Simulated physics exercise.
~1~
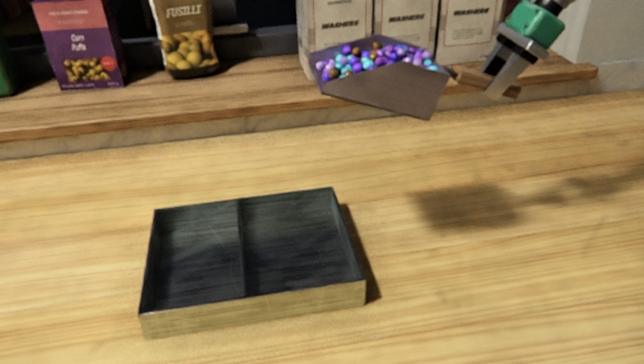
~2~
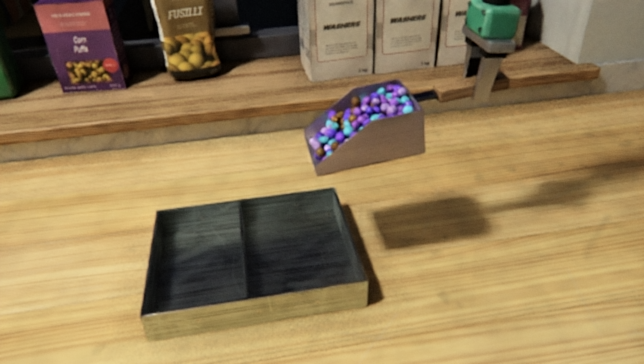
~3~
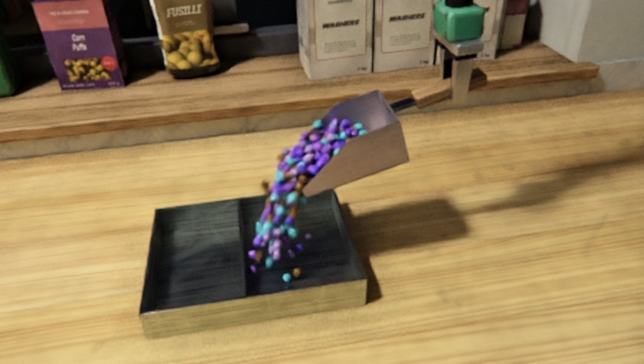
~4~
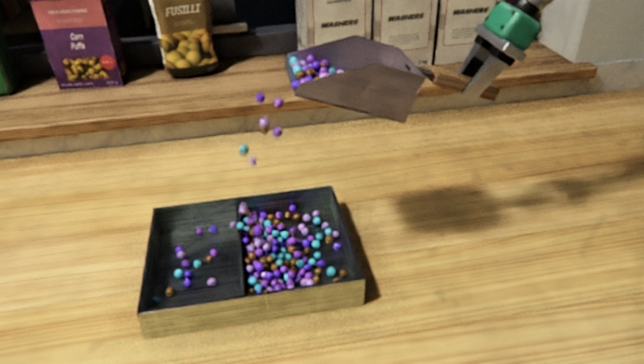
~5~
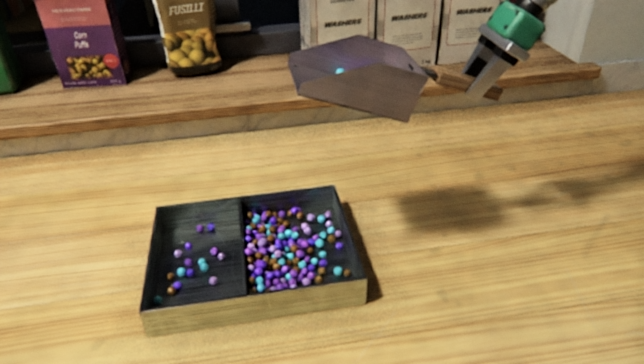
Colourful round sweets pouring from a robot-held scoop into a divided dark tray, mostly filling the right side before the scoop lifts back.
